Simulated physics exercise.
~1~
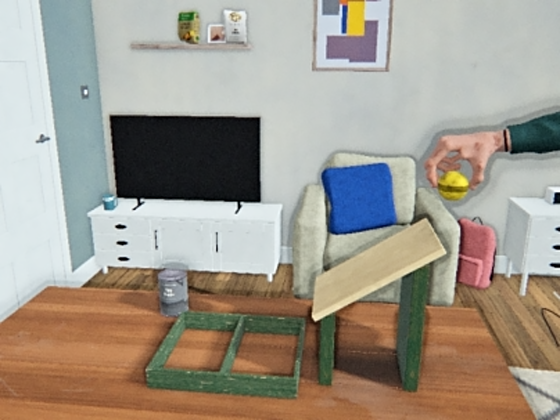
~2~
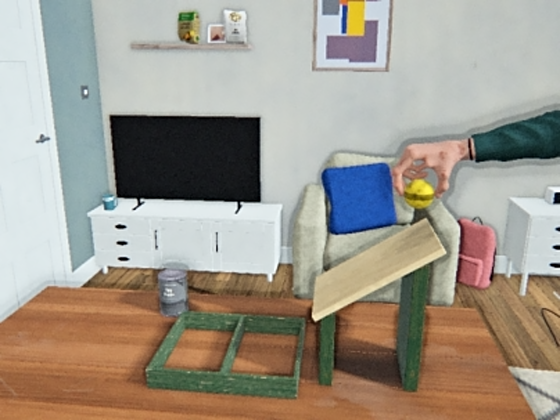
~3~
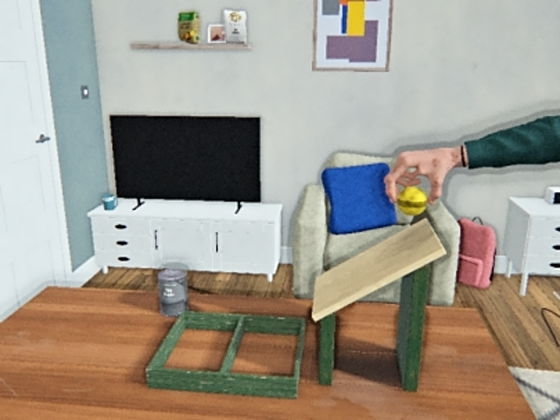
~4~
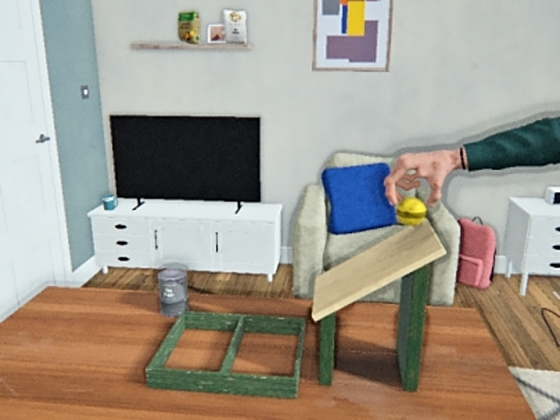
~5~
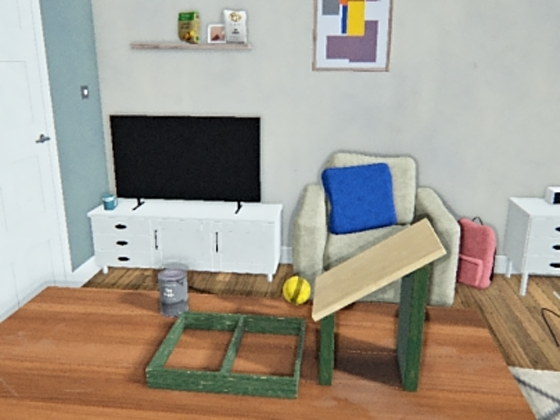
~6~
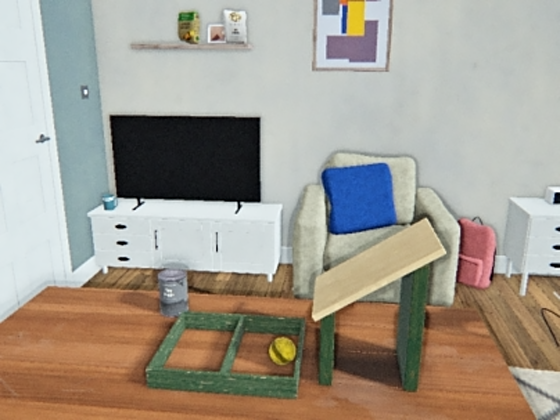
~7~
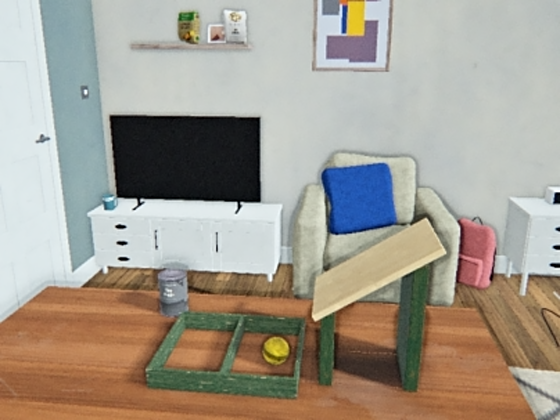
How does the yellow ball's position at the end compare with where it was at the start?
At the start the yellow ball is held up in a hand above and to the right of the sloping board. By the end it is lower and further left, resting in the bay of the green tray next to the board.
